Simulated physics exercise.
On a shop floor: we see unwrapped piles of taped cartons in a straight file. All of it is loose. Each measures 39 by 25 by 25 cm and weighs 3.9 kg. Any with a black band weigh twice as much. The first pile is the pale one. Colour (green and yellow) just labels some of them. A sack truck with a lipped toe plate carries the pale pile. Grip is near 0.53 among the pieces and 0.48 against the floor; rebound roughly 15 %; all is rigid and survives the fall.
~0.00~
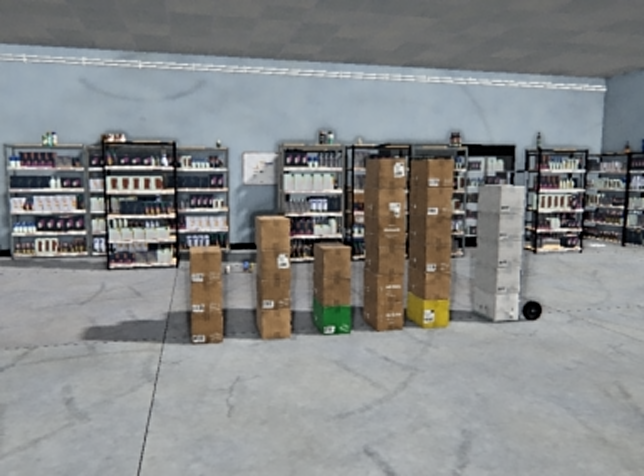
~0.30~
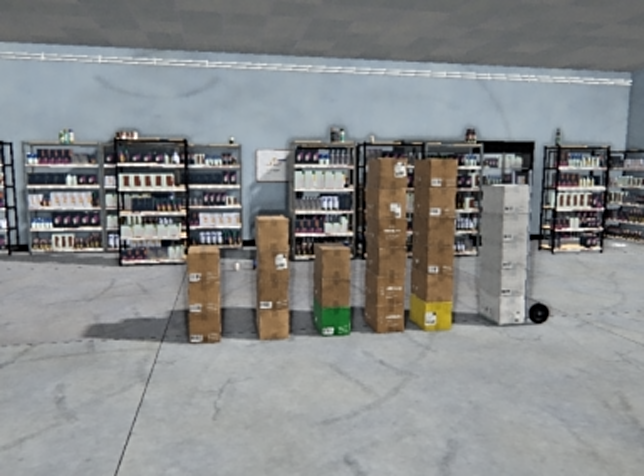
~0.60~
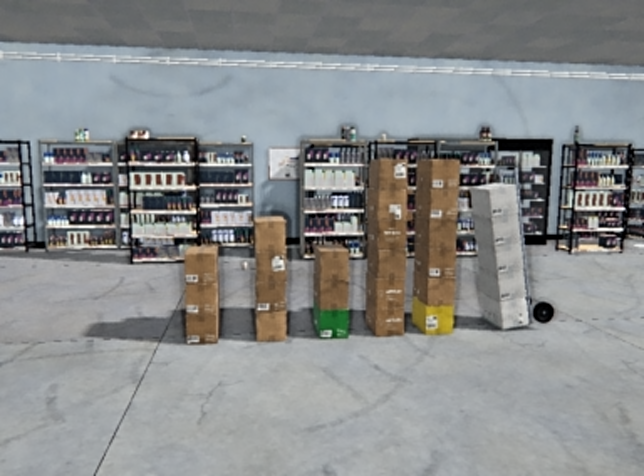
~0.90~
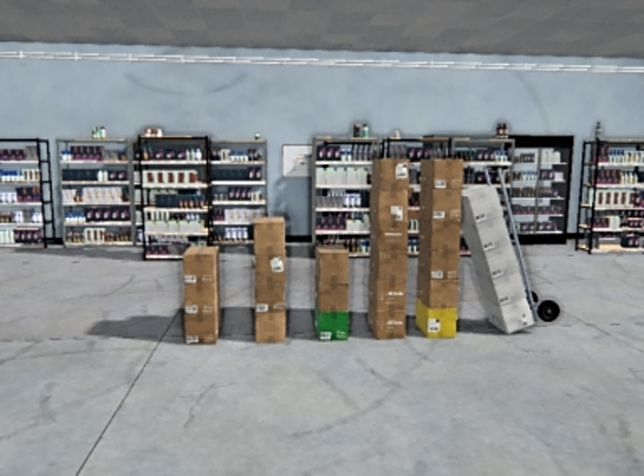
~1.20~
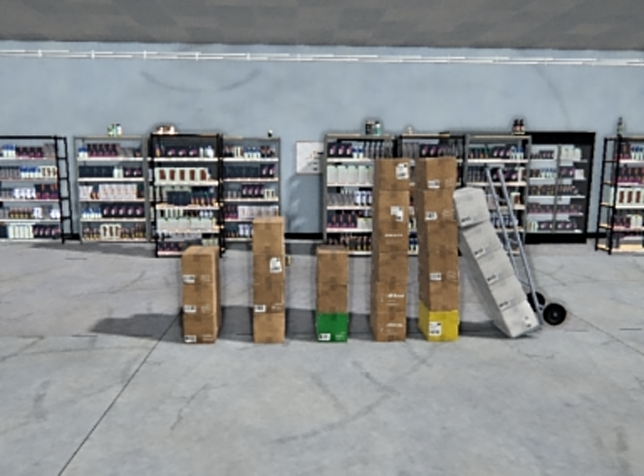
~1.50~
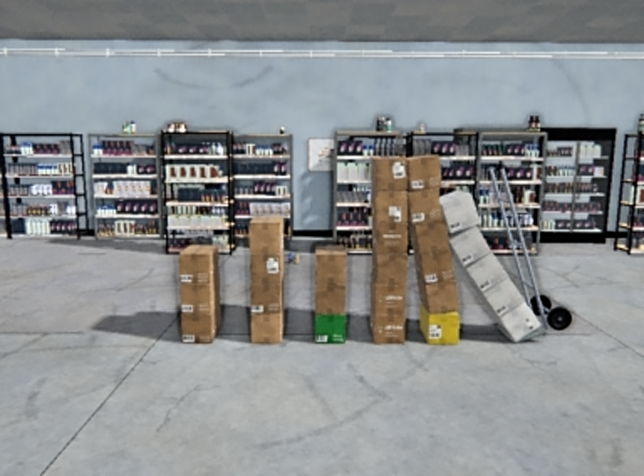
On a shop floor before stocked shelves, six stacks of cartons stand in a row, the pale one at the right on a sack truck. The truck tilts left, leaning the pale stack against its neighbour, whose upper brown cartons then tilt left above the yellow one as the view drifts slightly.
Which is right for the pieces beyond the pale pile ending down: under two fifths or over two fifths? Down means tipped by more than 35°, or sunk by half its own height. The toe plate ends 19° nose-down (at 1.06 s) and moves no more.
The part is more than two fifths.
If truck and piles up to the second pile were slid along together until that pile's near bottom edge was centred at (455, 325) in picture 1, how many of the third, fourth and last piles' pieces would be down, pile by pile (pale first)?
In that case third 5, fourth 2, last 3.
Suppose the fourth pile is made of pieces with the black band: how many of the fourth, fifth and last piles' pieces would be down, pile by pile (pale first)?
Then fourth 3, fifth 4, last 3.
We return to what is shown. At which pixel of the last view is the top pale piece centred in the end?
Around (393, 265).
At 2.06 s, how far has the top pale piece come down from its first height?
Roughly 10 cm.
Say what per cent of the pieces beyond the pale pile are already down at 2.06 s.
At that moment 0 per cent.
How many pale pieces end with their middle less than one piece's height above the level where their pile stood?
The count is 2.
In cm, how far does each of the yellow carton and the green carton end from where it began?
Yellow 10, green 20.
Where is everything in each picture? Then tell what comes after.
In the first frame (each place is the centre of the face we see best; the camera moves round a little), truck frame (524, 201) 0° forward; green carton (337, 321); yellow carton (436, 314); the others all in place.
Truck frame (529, 201) 1° forward; yellow carton (438, 317), in the second frame.
Truck frame (518, 200) 9° forward, top of the pale pile leaning 9°; yellow carton (440, 321); the others all in place, in the third frame.
Truck frame (506, 200) 17° forward, top of the pale pile leaning 20°; yellow carton (442, 324); the others all in place, in the fourth frame.
Truck frame (508, 202) 19° forward, top of the pale pile leaning 16°; yellow carton (444, 327); steepest lean 4°, the carton at (439, 206); 5 have shifted, in the fifth frame.
Truck frame (511, 202) 19° forward, top of the pale pile leaning 20°; yellow carton (444, 330); green carton (330, 330); steepest lean 11°, the carton at (438, 268); 6 have shifted, in the sixth frame.
By 2.06 s, 5 of the pale pile down; none of the 22 other cartons down, 10 disturbed; yellow carton tilted 18°.
By 2.52 s, 5 of the pale pile down; 10 of the 22 other cartons down; yellow carton tilted 35°; green carton tilted 14°.
By 2.92 s, 5 of the pale pile down; 13 of the 22 other cartons down; green carton tilted 52°; yellow carton tilted 41°.
By 3.42 s, 5 of the pale pile down; 21 of the 22 other cartons down; green carton tilted 54°; yellow carton tilted 42°.
When it is over (4.6 s), 5 of the pale pile down; 21 of the 22 other cartons down; green carton tilted 54°; yellow carton tilted 42°. That is 95 per cent. In pixels of the last frame, middles, green carton near (312, 316), yellow carton near (429, 316).
